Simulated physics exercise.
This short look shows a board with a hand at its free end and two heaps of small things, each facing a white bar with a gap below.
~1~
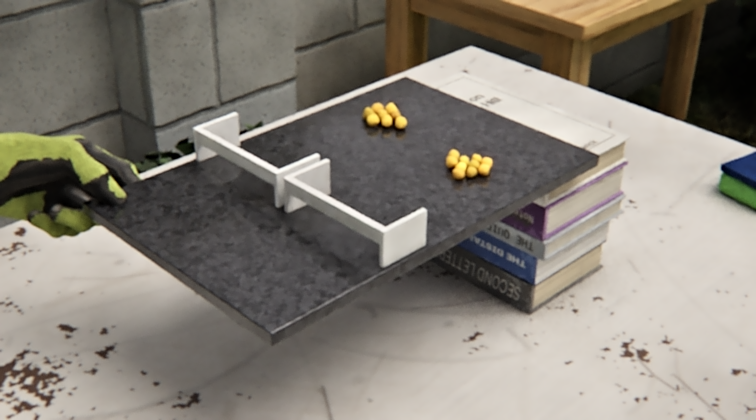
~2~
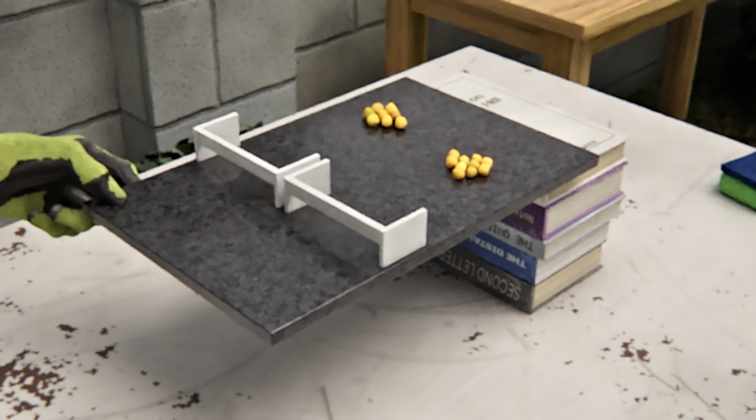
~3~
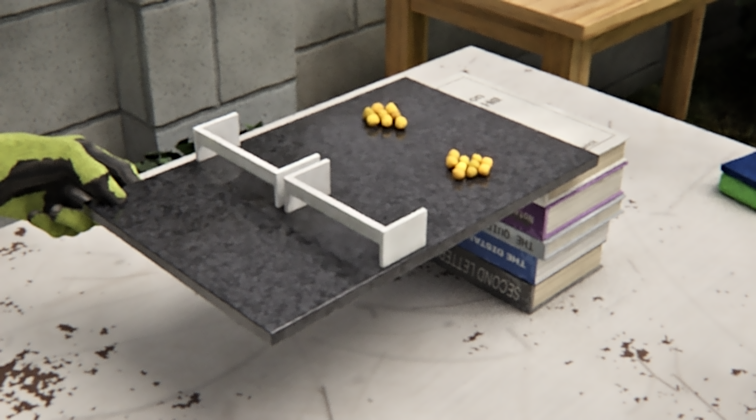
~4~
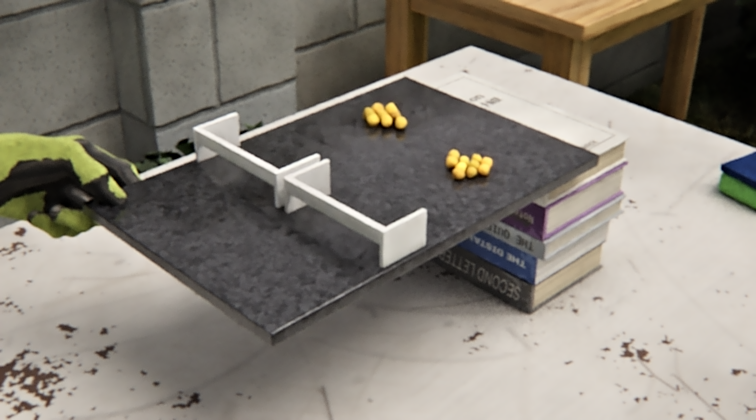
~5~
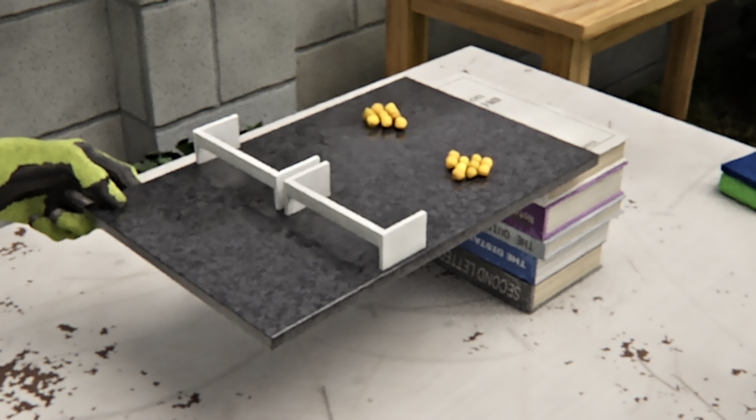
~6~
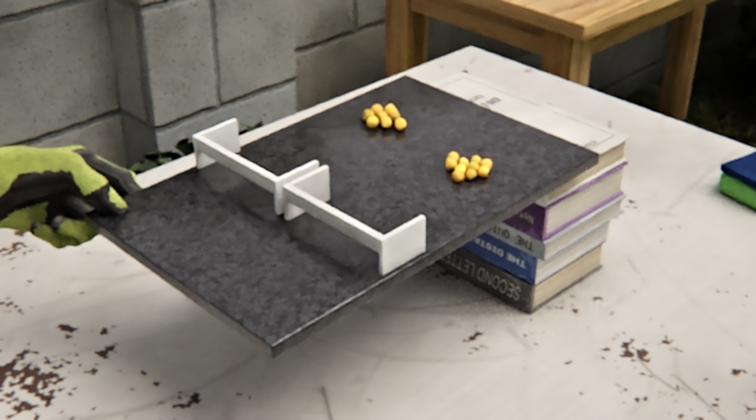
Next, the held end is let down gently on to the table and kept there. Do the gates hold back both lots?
Outcome: Watch the near handful keep going once it tips; watch the far handful keep going once it tips.
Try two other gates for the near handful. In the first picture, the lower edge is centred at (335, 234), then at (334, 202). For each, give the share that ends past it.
0 % and 100 %.
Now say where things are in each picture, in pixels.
In the first frame, held end of the board at (274, 328), level; book pile at (499, 133), nearly half as high as the board is long; near handful at (474, 165), a few puffed corn balls; far handful at (382, 115), a few puffed corn balls; near gate at (334, 210), its slot higher than a piece; far gate at (237, 156), its slot higher than a piece.
In the second frame, held end of the board at (274, 328), level; far handful at (382, 115).
In the third frame, held end of the board at (274, 328), level; near handful at (474, 165).
In the fourth frame, held end of the board at (274, 329), level; far handful at (382, 115).
In the fifth frame, held end of the board at (274, 332), down by 1°; near handful at (474, 166).
In the sixth frame, held end of the board at (274, 340), down by 2°; book pile at (499, 133); near handful at (473, 167), not moving; far handful at (382, 117), not moving; near gate at (333, 218); far gate at (236, 163).
Then, 0.38 s after the last picture, board sloping at 10°; near handful where it was; far handful where it was.
Then, 0.87 s after the last picture, board sloping at 20°; near handful on its way down; far handful on its way down.
Then, 1.39 s after the last picture, board resting at 28°; near handful all past its gate; far handful all past its gate.
At rest, board resting at 28°; near handful all past its gate; far handful all past its gate.
